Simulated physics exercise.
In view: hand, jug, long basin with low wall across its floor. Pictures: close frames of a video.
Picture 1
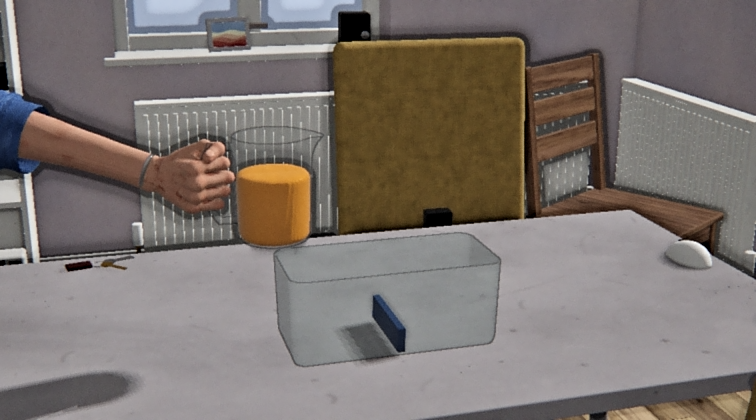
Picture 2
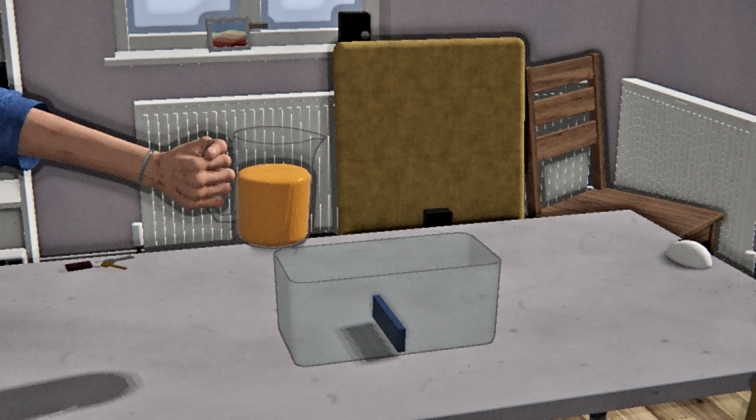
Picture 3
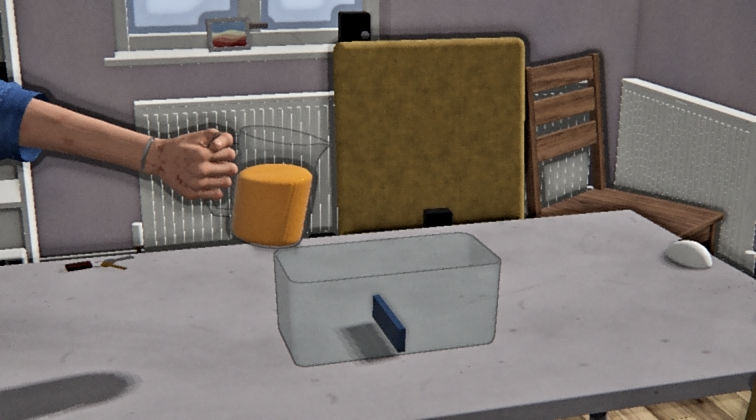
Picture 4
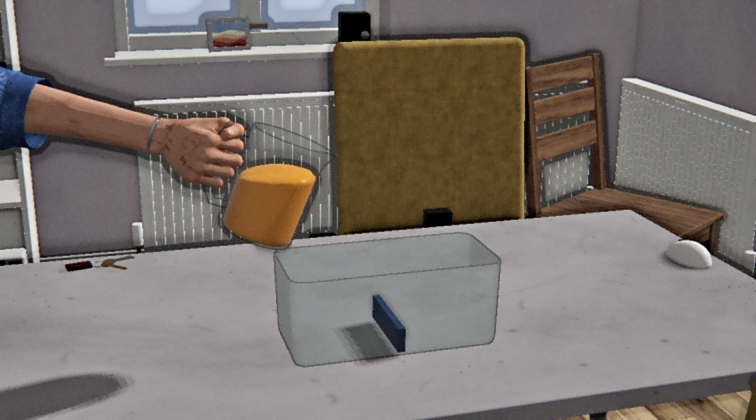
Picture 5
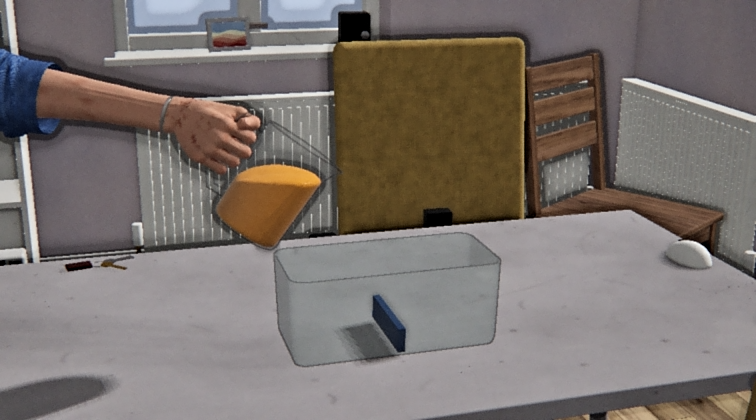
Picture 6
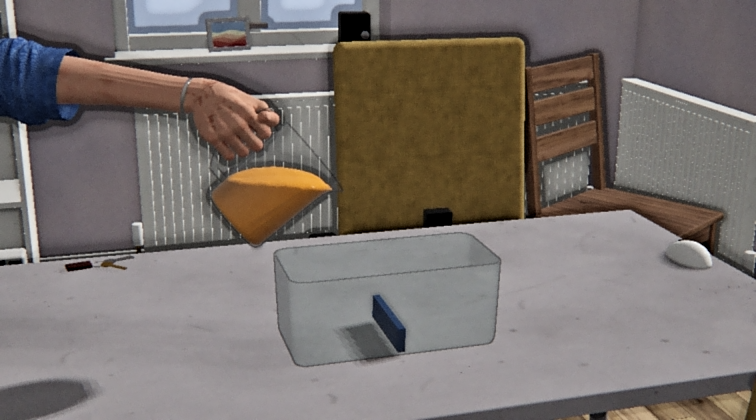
A hand tilting a clear jug of orange liquid steadily rightward above a clear basin with a low blue wall inside.
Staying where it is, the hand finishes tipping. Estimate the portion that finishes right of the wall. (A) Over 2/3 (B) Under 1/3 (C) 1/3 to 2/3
B.
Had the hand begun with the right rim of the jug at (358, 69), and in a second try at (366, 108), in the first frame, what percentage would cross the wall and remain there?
First try 85 %, second try 90 %.
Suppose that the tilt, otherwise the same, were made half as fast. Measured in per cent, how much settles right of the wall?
It works out near 20 %.
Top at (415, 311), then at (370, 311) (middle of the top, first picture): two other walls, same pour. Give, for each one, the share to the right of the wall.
First try 10 per cent, second try 60 per cent.
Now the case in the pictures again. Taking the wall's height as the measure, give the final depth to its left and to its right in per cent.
70 per cent left, 20 per cent right.
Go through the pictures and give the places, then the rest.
Tilt 0°; pouring edge (324, 133); surface from (236, 175) to (307, 170); the long basin's rim runs from (281, 268) to (485, 248); the wall's top is at (388, 312), in the first frame.
Tilt 3°; pouring edge (326, 136); surface from (236, 175) to (308, 170), in the second frame.
Tilt 10°; pouring edge (332, 142); surface from (237, 176) to (310, 170), in the third frame.
Tilt 22°; pouring edge (339, 155); surface from (236, 181) to (313, 172), in the fourth frame.
Tilt 36°; pouring edge (343, 171); surface from (224, 192) to (319, 175), in the fifth frame.
Tilt 52°; pouring edge (343, 190); surface from (213, 188) to (328, 182), in the sixth frame.
A moment on, the jug is tipped right over and 67 per cent is still to pour, 16 is left of the wall and 0 right of it.
Next, the jug is tipped right over and 27 per cent is still to pour, 54 is left of the wall and 2 right of it.
Then the jug is tipped right over and 10 per cent is still to pour, 66 is left of the wall and 16 right of it.
Later the jug is tipped right over and 3 per cent is still to pour, 76 is left of the wall and 17 right of it.
At rest 78 per cent lies left of the wall, 19 right of it and 3 outside.
